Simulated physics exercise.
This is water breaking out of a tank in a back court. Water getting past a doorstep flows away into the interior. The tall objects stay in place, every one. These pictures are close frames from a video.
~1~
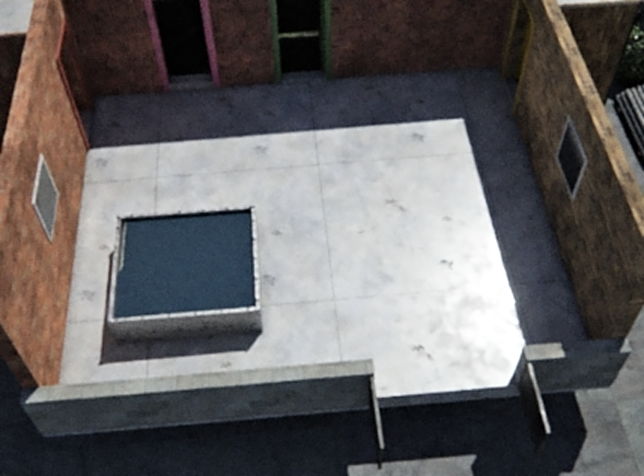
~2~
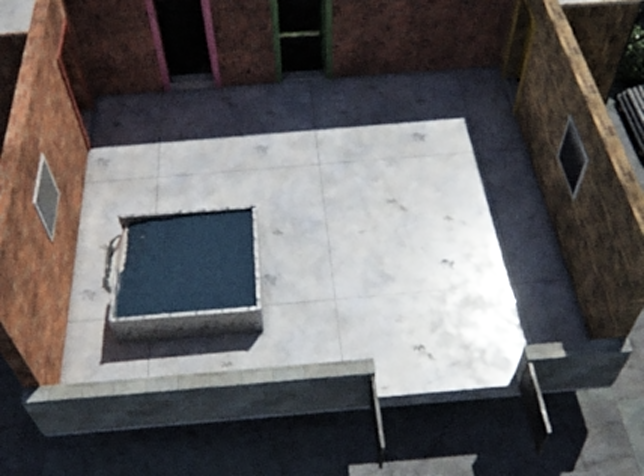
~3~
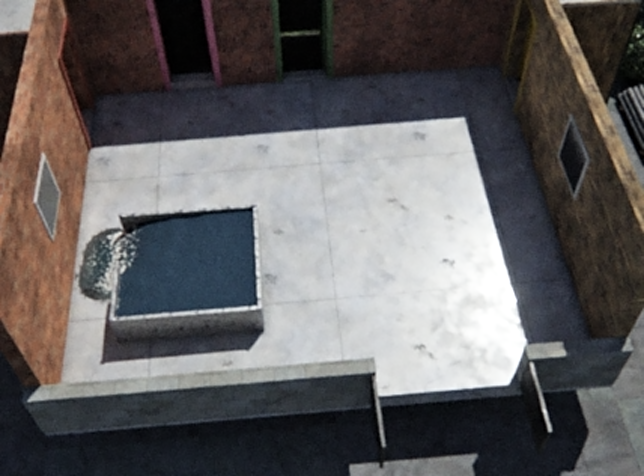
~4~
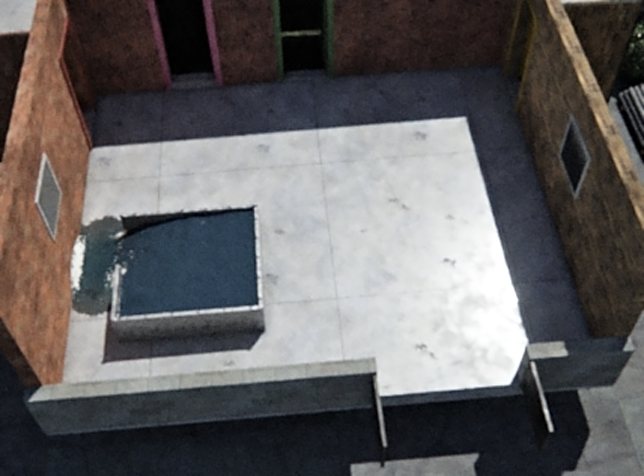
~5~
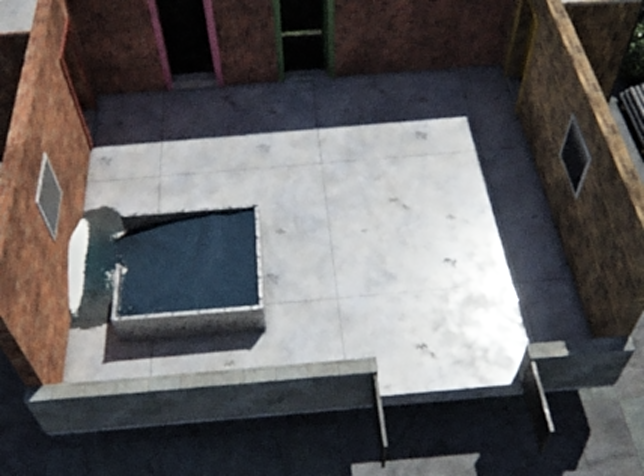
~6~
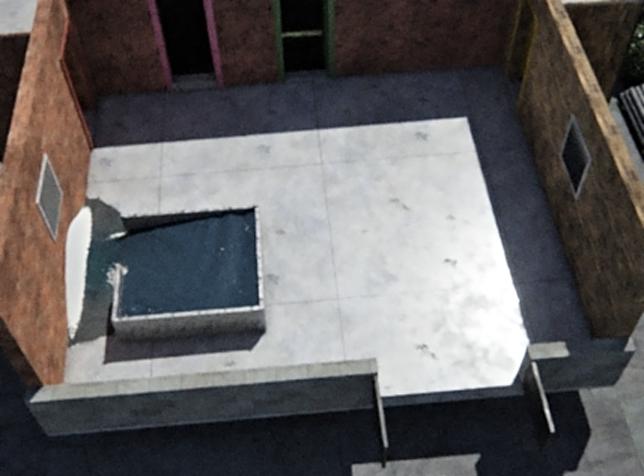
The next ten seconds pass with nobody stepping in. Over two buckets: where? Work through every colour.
In order: Pink door: Inside the limit, red door: Inside the limit, yellow door: Inside the limit, green door: Inside the limit.
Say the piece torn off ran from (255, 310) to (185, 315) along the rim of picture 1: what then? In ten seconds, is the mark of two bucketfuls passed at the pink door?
With the breach moved, the pink one stays within limits.
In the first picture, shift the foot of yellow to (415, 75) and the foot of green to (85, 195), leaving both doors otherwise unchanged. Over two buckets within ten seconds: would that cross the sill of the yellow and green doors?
Result - yellow door: Remains below the limit; green door: Crosses the limit.
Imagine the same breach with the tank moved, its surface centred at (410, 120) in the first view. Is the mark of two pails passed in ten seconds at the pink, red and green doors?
Here's what I see: The pink door never reaches it, while the red door gets beyond it and the green door gets beyond it.
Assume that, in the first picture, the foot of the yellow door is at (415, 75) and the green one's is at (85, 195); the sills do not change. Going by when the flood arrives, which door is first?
I reckon it is the one in green.
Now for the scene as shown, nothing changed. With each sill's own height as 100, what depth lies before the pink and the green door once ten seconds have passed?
I'd put the first at close to 20 per cent and the second at close to 50 per cent.
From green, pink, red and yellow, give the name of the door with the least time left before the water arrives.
That's the door marked red.
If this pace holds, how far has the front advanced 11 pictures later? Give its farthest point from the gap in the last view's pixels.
By then the tip should be at about (99, 98).
A moment on, water covers 10 % of the floor; the pink door not reached, the red door not reached, the yellow door not reached, the green door not reached.
Next, water covers 20 % of the floor; the pink door not reached, the red door wet at the sill, nothing in, the yellow door not reached, the green door not reached.
Then, water covers 30 % of the floor; the pink door wet at the sill, nothing in, the red door wet at the sill, nothing in, the yellow door not reached, the green door wet at the sill, nothing in.
Later, water covers 60 % of the floor; the pink door wet at the sill, nothing in, the red door under two buckets in, the yellow door not reached, the green door wet at the sill, nothing in.
In the end, water covers 100 % of the floor; the pink door wet at the sill, nothing in, the red door under two buckets in, the yellow door wet at the sill, nothing in, the green door wet at the sill, nothing in.
